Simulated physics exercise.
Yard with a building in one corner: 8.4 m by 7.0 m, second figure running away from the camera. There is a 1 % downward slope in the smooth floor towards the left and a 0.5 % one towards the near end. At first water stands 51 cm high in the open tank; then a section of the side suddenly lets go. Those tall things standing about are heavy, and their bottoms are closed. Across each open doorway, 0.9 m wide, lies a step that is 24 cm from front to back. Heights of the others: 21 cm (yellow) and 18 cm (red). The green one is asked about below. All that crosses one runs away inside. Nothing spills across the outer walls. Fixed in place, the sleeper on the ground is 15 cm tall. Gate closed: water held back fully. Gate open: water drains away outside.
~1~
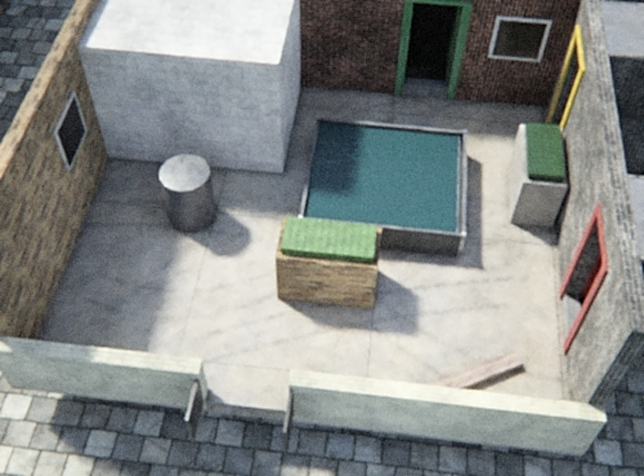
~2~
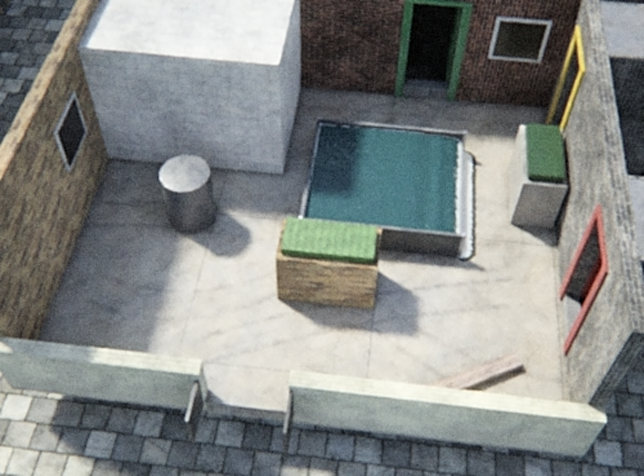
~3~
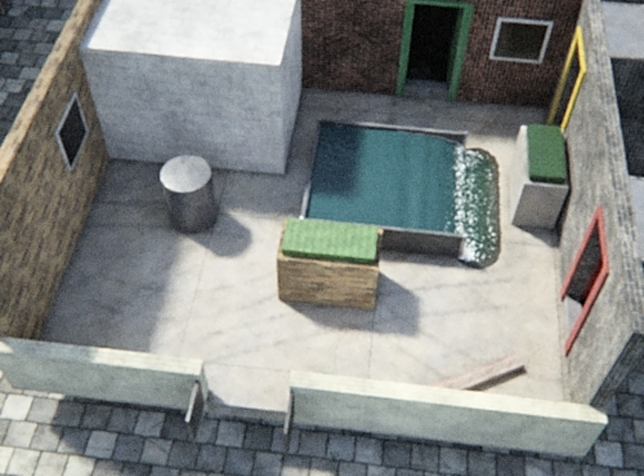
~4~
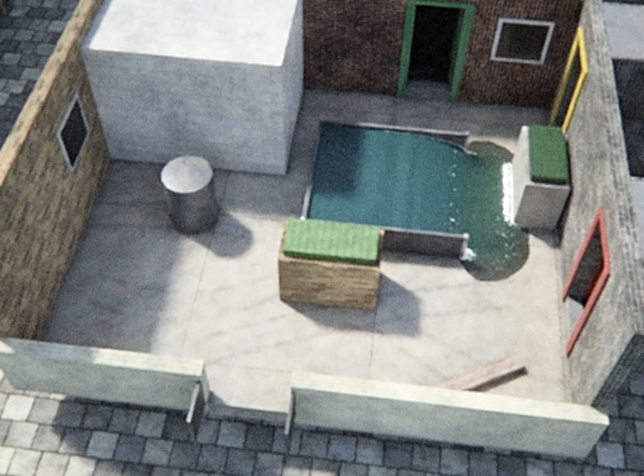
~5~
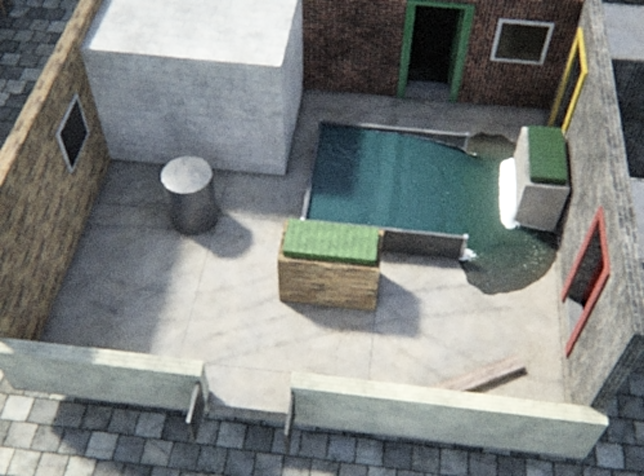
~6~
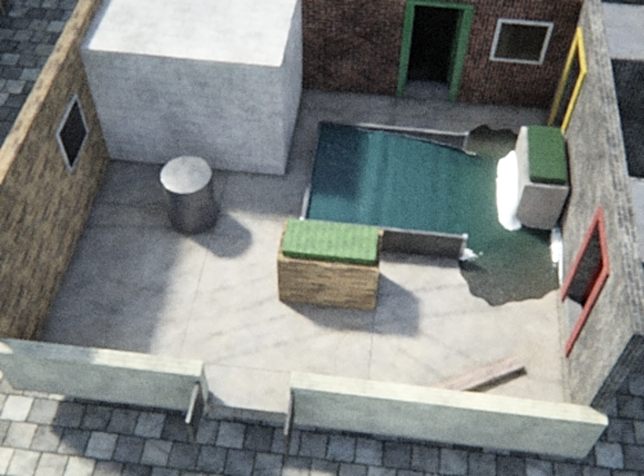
Water pours from the open tank's right side and spreads around the green-topped block.
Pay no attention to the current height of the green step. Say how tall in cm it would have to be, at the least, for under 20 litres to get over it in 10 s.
Some 6.5 cm would be enough.
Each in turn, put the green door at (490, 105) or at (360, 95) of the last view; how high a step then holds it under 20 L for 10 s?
Minimums: About 20 cm and 7.5 cm.
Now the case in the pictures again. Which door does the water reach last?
Green.
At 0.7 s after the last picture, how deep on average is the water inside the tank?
About 34 cm.
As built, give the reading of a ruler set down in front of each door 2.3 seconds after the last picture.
Yellow 23, red 19, green 8 cm.
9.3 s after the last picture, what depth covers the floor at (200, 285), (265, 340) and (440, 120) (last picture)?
Taking the spots in order: About 3, 4 and 8 centimetres.
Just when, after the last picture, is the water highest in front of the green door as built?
Near 4.5 s.
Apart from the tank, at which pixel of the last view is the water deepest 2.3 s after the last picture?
About (553, 417).
Then, 0.7 s after the last picture water covers 15 % of the floor, deepest (38 cm) near (501, 204); it has not reached the green door.
Then, 2.3 s after the last picture water covers 30 % of the floor, deepest (37 cm) near (553, 417); 8 cm at the green door, 0 litres in over its 26 cm step.
Then, 9.3 s after the last picture water covers 90 % of the floor, deepest (16 cm) near (28, 368); 10 cm at the green door, 0 litres in over its 26 cm step.
At the green door as built, the water peaked near 11 cm, 4.3 s after the last picture.
Run again over the same 10 s with other heights there, 25 litres in over 6 cm, 16 litres over 7 cm. The limit of 20 litres is kept from about 6.5 cm up.
